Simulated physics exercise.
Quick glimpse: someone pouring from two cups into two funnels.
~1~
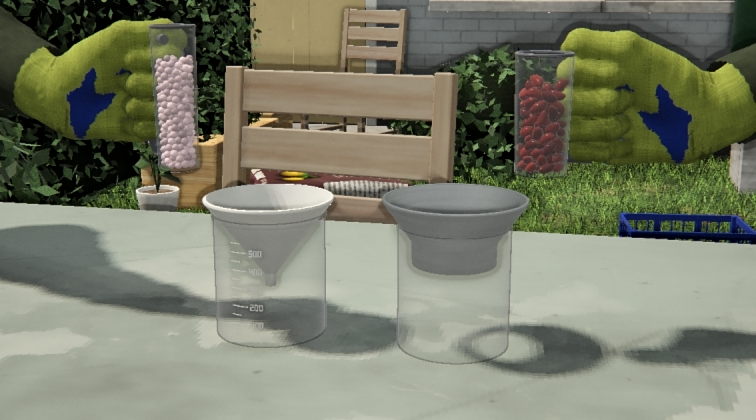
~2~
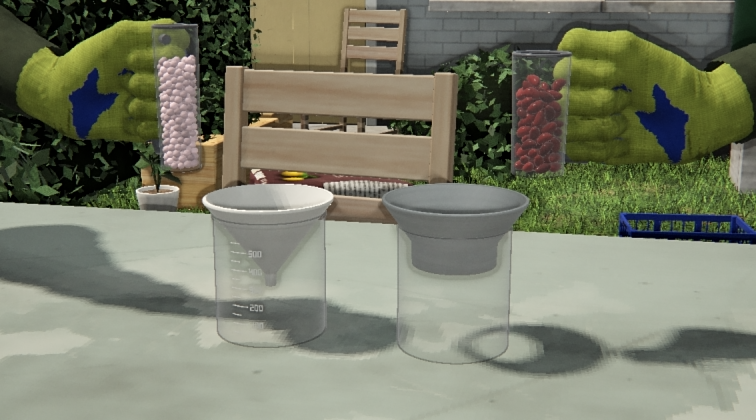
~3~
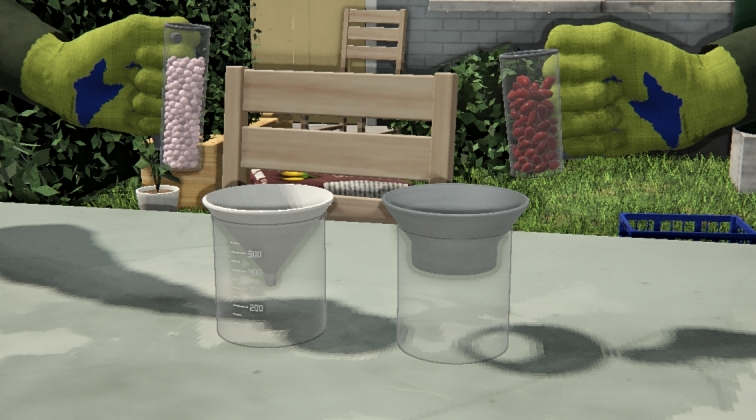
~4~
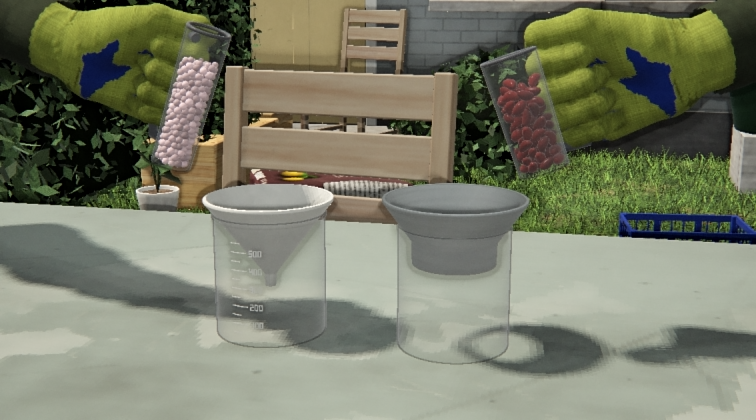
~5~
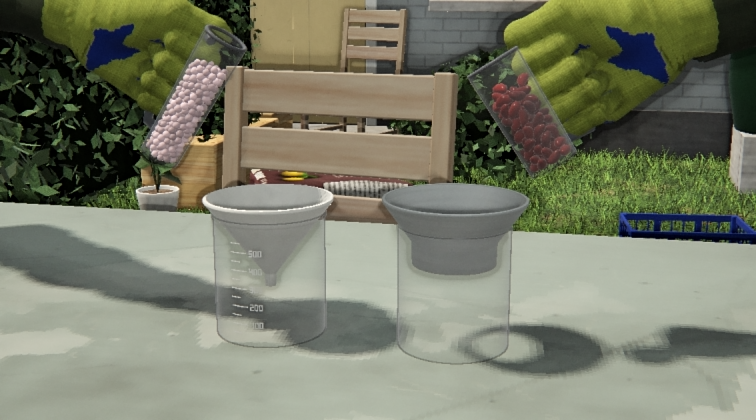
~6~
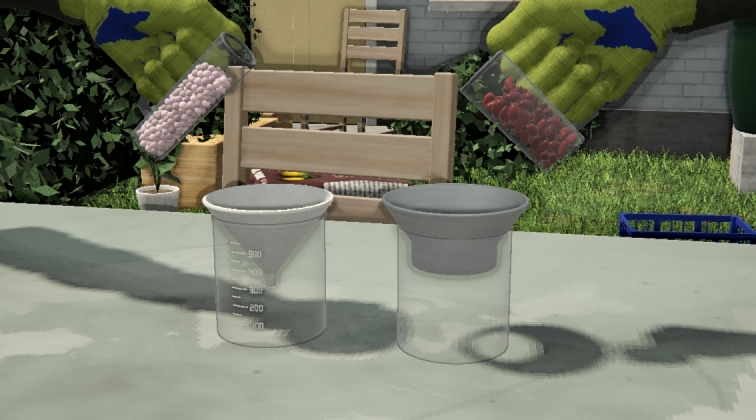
Two gloved hands tilt cups of pink pearls and red beans inward above two funnels.
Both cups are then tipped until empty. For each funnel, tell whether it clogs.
Left: Yes. Right: No.
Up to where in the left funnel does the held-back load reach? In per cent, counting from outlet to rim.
It reaches about 75 percent of the way up.
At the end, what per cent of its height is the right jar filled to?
That works out to roughly 15 per cent.
Then, 0.42 s on from there, left, the whole lot still in the cup; right, the whole lot still in the cup.
Then, 0.79 s on from there, left, the bulk still in the cup, a little in or over the funnel; right, all but a few still in the cup, only a few in or over the funnel.
Then, 1.11 s on from there, left, near a quarter still in the cup, the bulk in or over the funnel; right, near half still in the cup, near a third in or over the funnel, near a quarter down in the jar.
In the end, left, the whole lot stuck in the funnel, none at all down in the jar; right, the whole lot down in the jar.
